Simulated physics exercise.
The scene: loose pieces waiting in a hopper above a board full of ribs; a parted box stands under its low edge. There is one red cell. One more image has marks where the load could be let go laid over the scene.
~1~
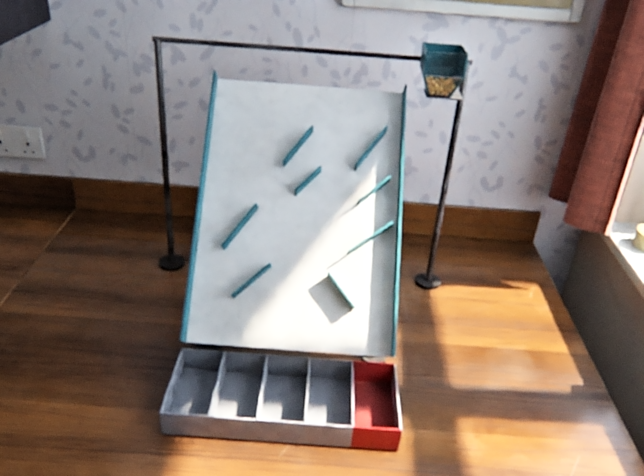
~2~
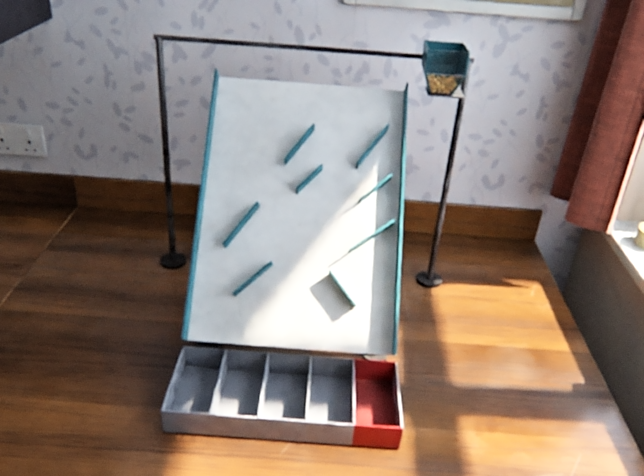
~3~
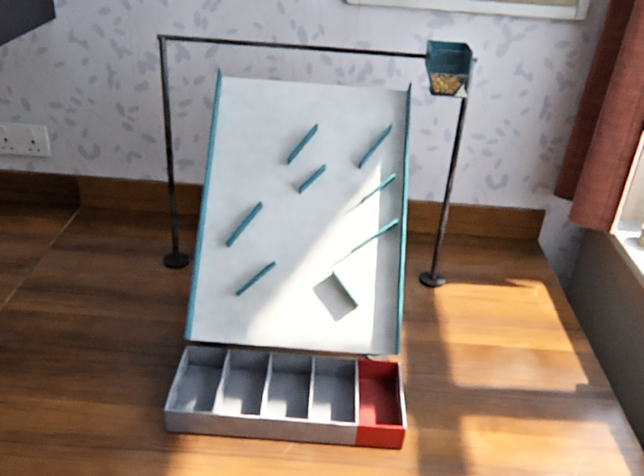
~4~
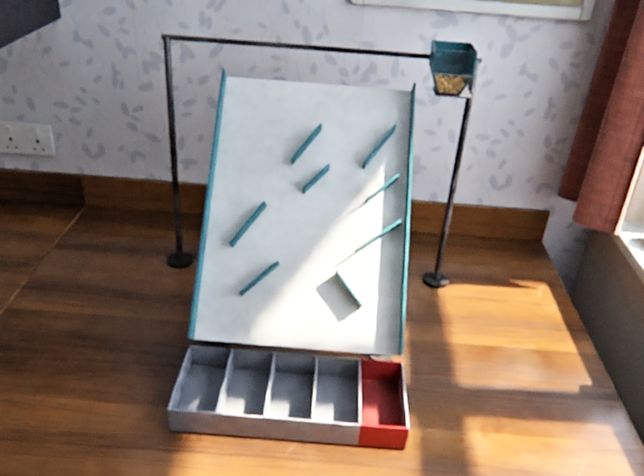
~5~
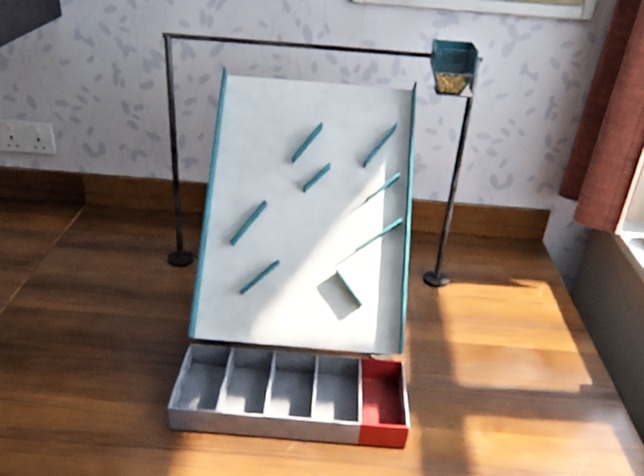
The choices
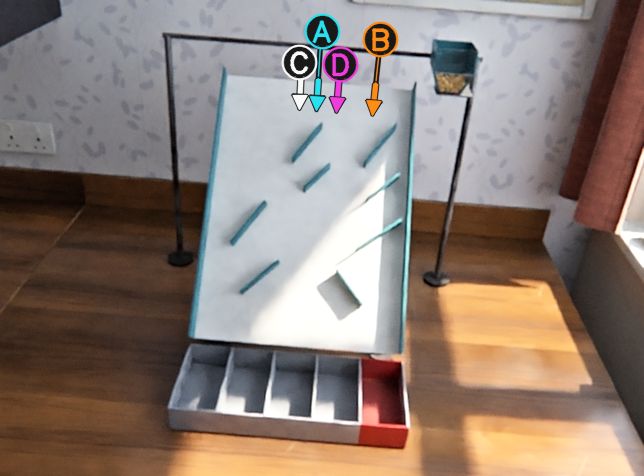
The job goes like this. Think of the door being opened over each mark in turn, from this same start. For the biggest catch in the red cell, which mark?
Choose D.
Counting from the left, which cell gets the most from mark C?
The first.
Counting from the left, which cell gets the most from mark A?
The first.
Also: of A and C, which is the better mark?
The answer is A.
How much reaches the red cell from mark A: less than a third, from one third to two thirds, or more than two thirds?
It is less than a third.
On the marked copy, mark A meets the board at (316, 105); mark B meets the board at (372, 110); mark C meets the board at (299, 104); mark D meets the board at (336, 107).
If A is chosen, a small part in the red cell, most in other cells, a small part outside the box.
If B is chosen, a small part in the red cell, about half in other cells, about a third outside the box.
If C is chosen, a stray few in the red cell, nearly all in other cells, a small part outside the box.
If D is chosen, about a third in the red cell, about half in other cells, a small part outside the box.
